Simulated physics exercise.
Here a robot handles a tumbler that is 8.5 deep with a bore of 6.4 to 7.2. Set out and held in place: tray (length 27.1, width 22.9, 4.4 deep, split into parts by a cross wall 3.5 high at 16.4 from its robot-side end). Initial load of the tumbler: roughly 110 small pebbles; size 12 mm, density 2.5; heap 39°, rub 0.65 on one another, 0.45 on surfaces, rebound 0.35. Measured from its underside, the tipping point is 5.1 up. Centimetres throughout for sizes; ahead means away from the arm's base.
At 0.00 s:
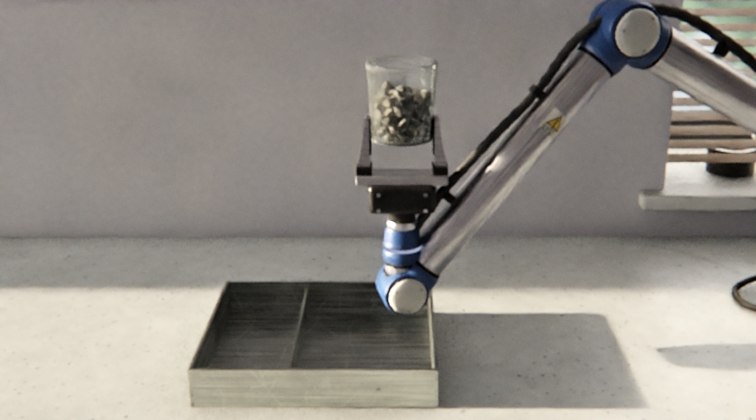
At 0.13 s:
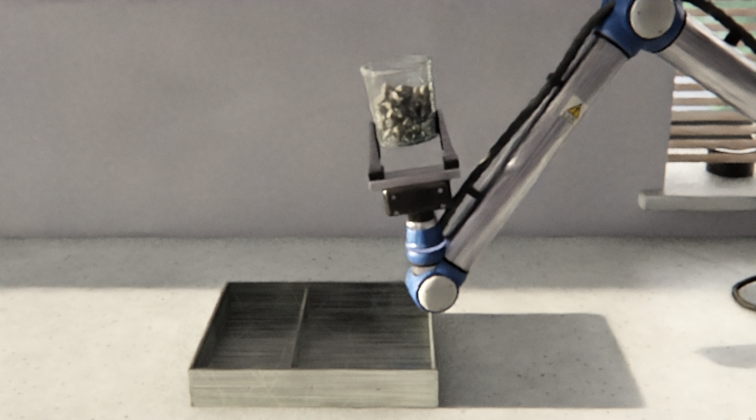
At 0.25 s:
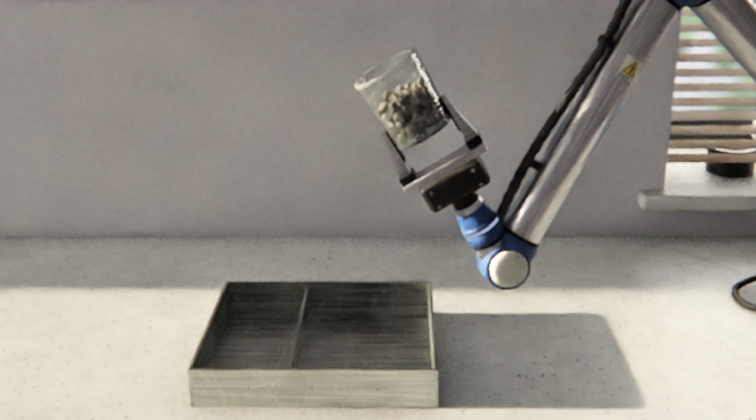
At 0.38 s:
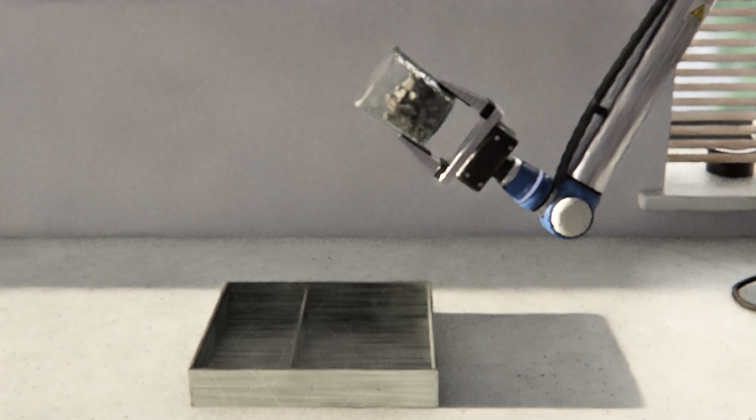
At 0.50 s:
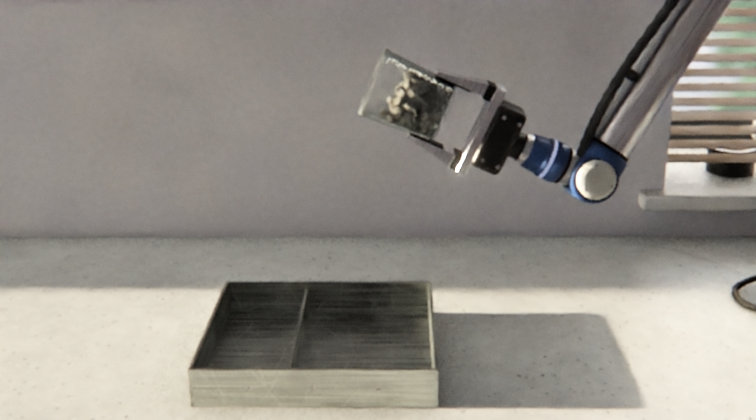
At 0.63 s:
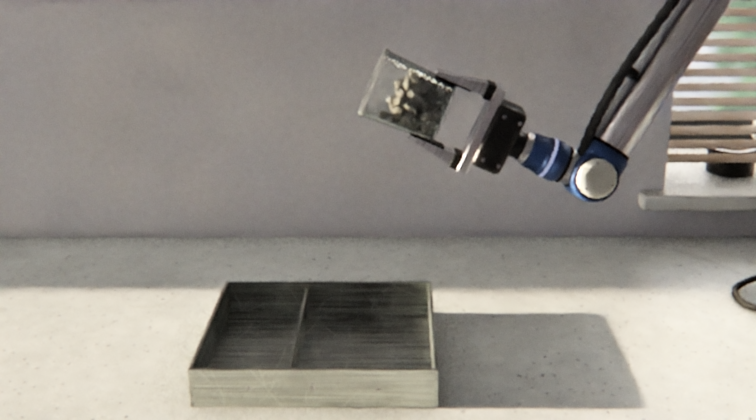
On a sunlit pale counter, a silver and blue robot arm held a clear tumbler of small pebbles above a divided tray, tilted it steadily to the left, then kept it still at a slant.
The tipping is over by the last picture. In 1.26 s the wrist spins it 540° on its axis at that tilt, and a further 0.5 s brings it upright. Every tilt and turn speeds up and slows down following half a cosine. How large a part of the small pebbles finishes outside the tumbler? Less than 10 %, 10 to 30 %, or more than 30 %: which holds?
The share is less than 10 %.
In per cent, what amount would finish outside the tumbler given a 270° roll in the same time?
In that case it would be around 0 percent.
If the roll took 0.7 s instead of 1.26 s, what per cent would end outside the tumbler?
That would give near 0 in a hundred.
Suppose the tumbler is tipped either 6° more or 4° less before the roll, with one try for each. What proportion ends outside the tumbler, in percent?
Roughly 0 % on the first try and 0 % on the second.
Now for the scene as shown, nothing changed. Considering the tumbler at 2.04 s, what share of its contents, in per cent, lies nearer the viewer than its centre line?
Roughly 55 in every hundred.
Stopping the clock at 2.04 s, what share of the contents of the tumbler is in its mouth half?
Roughly 30 %.
By 1.33 s, tipped 66°, highest piece 36 above the table; 106 in the tumbler.
By 2.04 s, tipped 53°, highest piece 34 above the table; 106 in the tumbler.
By 2.59 s, upright, highest piece 35 above the table; 106 in the tumbler.
By 3.29 s, upright, highest piece 35 above the table; 106 in the tumbler.
Final count, 106 in the tumbler. That is 0 % outside the tumbler.
